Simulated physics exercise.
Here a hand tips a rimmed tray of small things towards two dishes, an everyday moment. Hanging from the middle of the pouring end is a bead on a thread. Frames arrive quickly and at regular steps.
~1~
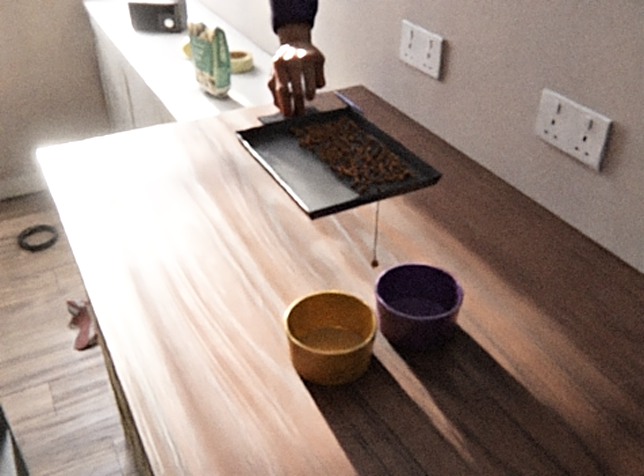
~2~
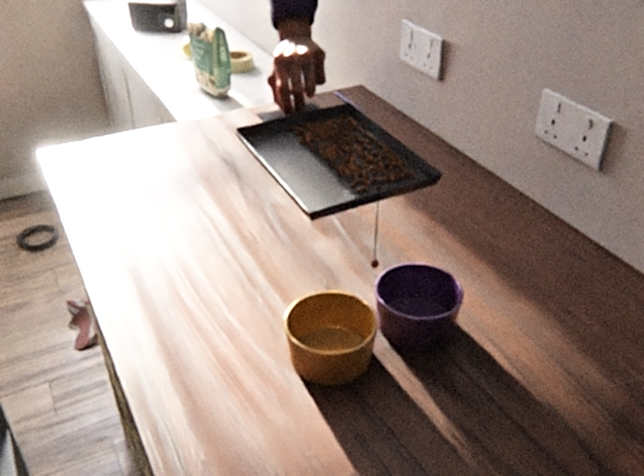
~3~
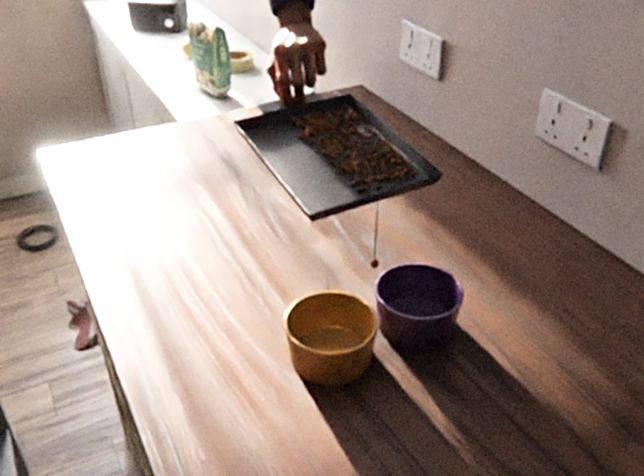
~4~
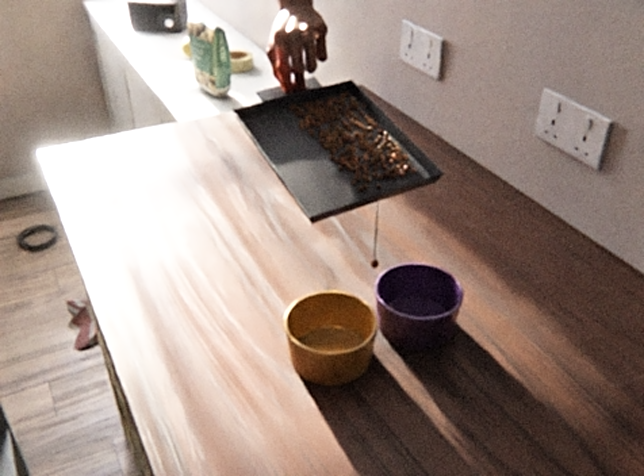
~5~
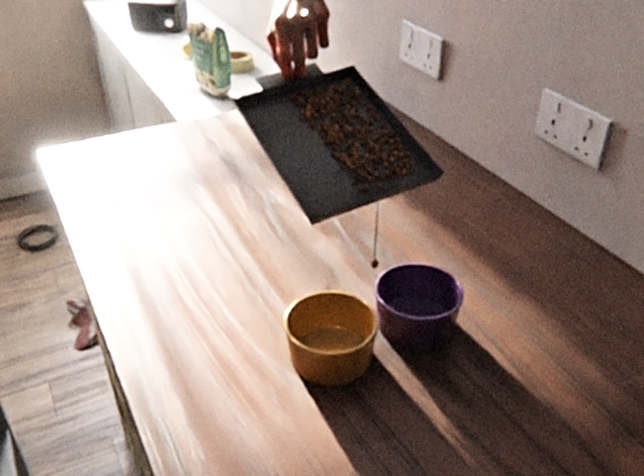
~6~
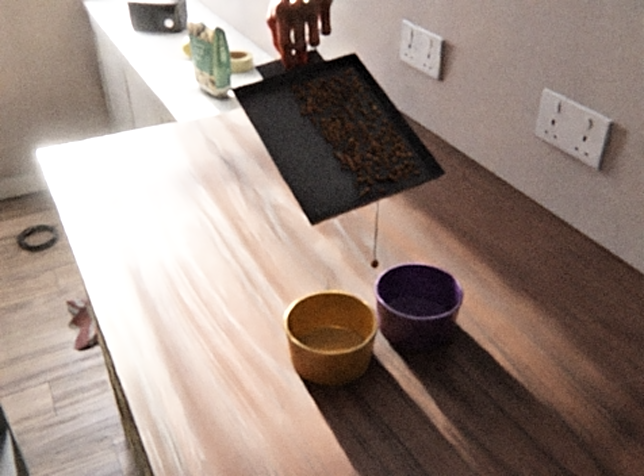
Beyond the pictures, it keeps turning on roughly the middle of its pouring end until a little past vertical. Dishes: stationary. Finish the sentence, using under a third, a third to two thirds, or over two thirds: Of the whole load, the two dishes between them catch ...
... over two thirds of it.
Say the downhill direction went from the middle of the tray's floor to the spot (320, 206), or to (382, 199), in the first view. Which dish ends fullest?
Tries in order: The one to the left, the one to the right.
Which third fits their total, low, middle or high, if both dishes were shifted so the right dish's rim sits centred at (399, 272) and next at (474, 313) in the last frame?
Try one: Over two thirds; try two: Less than a third.
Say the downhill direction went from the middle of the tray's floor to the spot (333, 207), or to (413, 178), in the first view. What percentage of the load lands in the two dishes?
It comes to about 80 per cent the first time and about 10 per cent the second.
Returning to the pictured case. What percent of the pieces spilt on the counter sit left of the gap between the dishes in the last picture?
Roughly 60 in a hundred.
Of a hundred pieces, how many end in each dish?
Left dish: 70; right dish: 10 percent.
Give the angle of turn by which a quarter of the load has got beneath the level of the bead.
That happens at close to 70 degrees.
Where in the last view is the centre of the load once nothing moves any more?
Close to (335, 350).
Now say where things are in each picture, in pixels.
The first picture shows corners of the pouring end at (312, 208) and (437, 173), level; middle of the load at (352, 152), cereal balls; left dish at (353, 364); right dish at (442, 329); bead on its thread at (375, 264).
The second picture shows corners of the pouring end at (312, 209) and (437, 173), level; middle of the load at (352, 150).
The third picture shows corners of the pouring end at (312, 211) and (437, 173), tipped barely, lowest at the left corner; middle of the load at (352, 145).
The fourth picture shows corners of the pouring end at (312, 213) and (438, 172), tipped a little, lowest at the left corner; middle of the load at (353, 138).
The fifth picture shows corners of the pouring end at (312, 215) and (439, 171), tipped clearly, lowest at the left corner; middle of the load at (354, 132).
The sixth picture shows corners of the pouring end at (312, 218) and (439, 171), tipped clearly, lowest at the left corner; middle of the load at (356, 129), all on the move; left dish at (353, 364); right dish at (442, 329).
Soon, tray tipped steeply; about half on the tray; about a quarter in the left dish; a stray few in the right dish; about a quarter in the air.
A while on, tray tipped past a quarter turn; most in the left dish; a small part in the right dish; a small part outside both; a stray few in the air.
Towards the end, tray tipped past a quarter turn; most in the left dish; a small part in the right dish; a small part outside both.
Finally, tray tipped past a quarter turn; most in the left dish; a small part in the right dish; a small part outside both.
